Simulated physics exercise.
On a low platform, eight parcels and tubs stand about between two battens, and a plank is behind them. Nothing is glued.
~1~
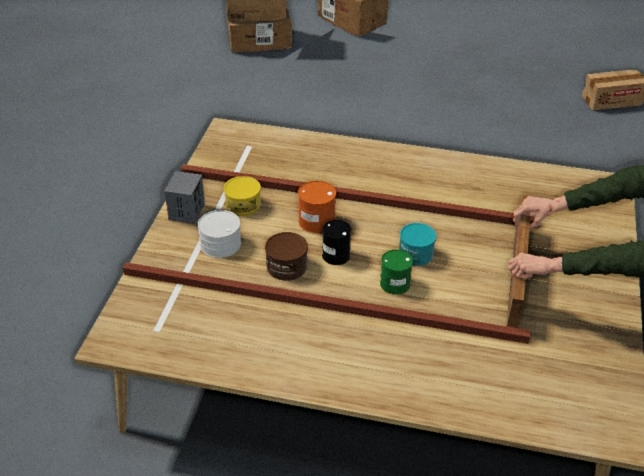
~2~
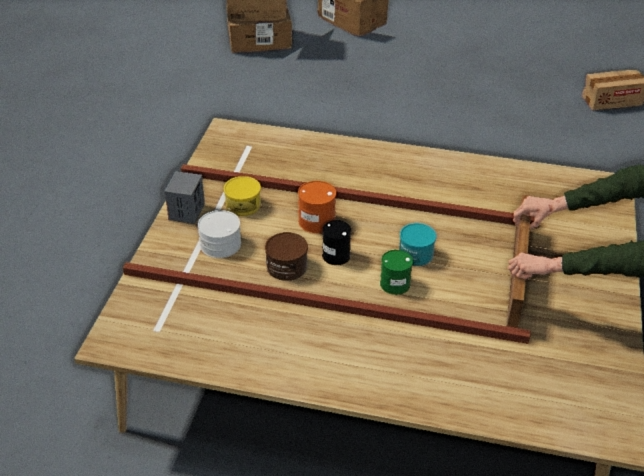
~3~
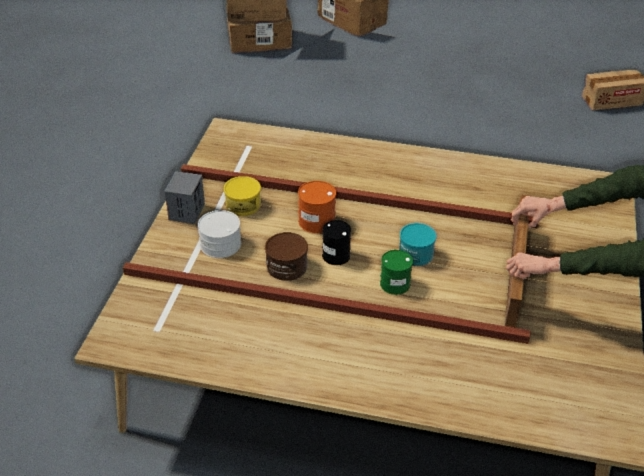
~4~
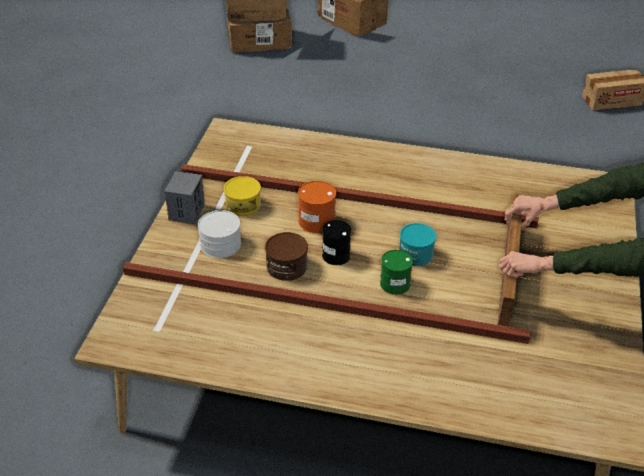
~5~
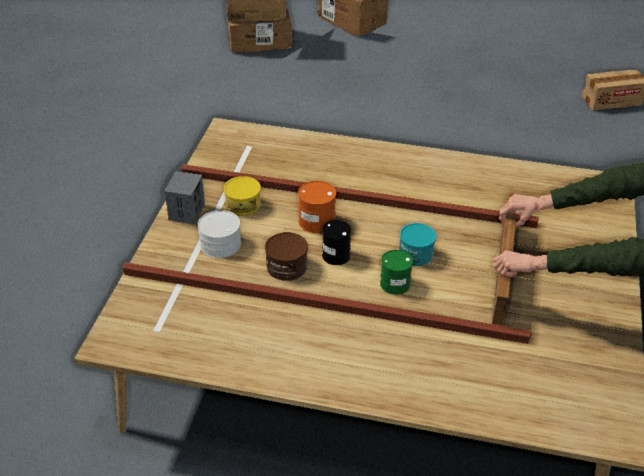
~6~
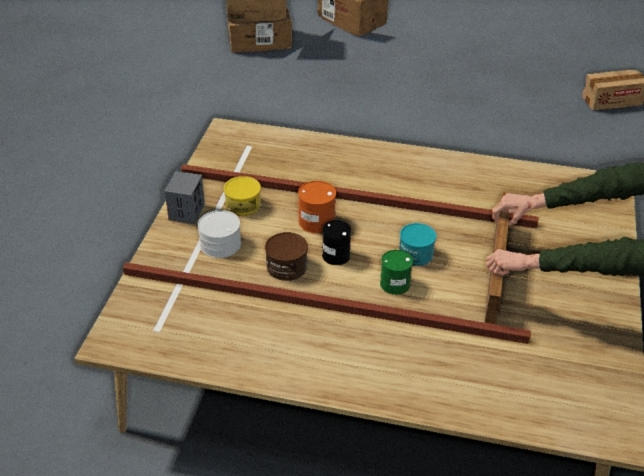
In this clip, eight containers, including a grey crate and yellow, orange and turquoise pails, stand between two battens on a wooden platform while two hands slide a plank slightly left toward them; the containers stay still.
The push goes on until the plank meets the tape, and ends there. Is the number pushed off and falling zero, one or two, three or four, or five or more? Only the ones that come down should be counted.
The drop count fails to reach three, yet is not nil.
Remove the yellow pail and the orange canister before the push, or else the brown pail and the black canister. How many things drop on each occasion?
Going first to second: 0 and 1.
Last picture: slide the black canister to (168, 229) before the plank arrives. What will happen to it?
Result: It falls away.
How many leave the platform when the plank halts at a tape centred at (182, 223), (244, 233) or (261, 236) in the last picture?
Try 1: 4; try 2: 0; try 3: 0.
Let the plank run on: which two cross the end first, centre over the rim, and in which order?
That would be the grey crate, followed by the yellow pail.
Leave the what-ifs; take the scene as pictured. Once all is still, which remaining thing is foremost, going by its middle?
It would be the yellow pail.
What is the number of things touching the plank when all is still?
At rest, 4 are in contact.
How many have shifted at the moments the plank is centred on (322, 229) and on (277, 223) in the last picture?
Moved so far: 5, later 7.
Soon after, none off yet; grey crate at rest near (185, 198); white canister at rest near (220, 234); yellow pail at rest near (243, 196).
In the end, the number that fall off is one or two; gone, grey crate.
